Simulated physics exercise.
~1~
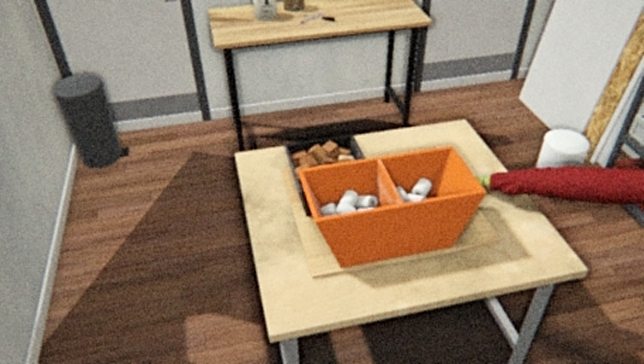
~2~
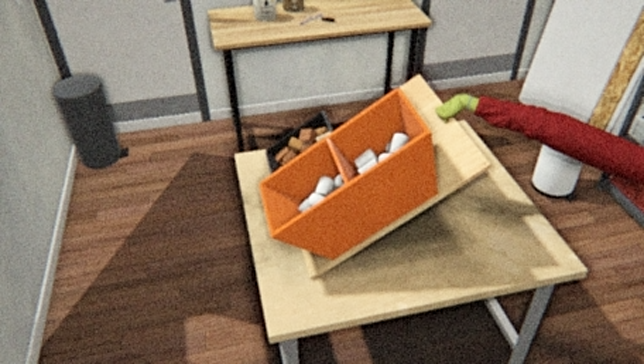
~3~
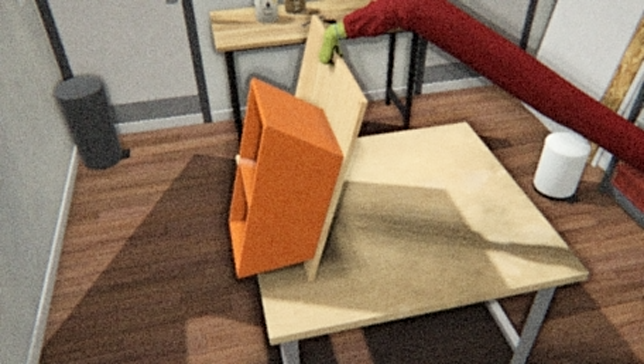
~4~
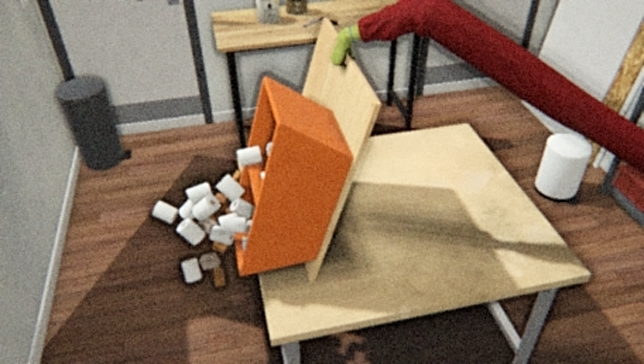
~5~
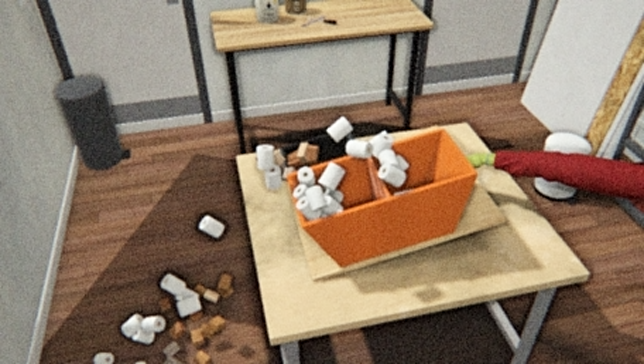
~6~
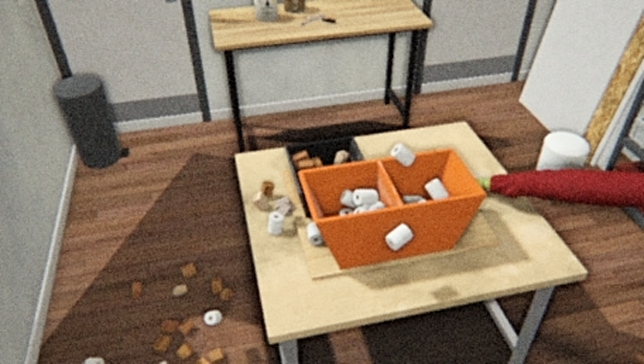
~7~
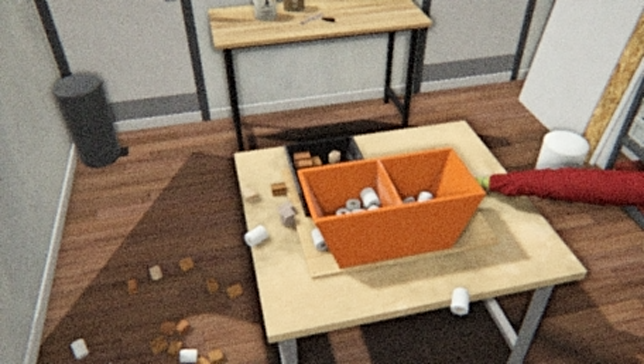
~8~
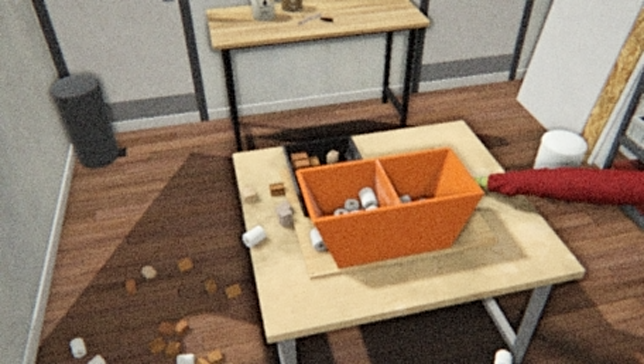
The clip shows a red arm with a green hand tilting a board on a table steeply left, spilling white rolls and brown blocks from an orange box and a black box, then lowering it flat, leaving pieces scattered across floor and table while others remain inside the boxes.
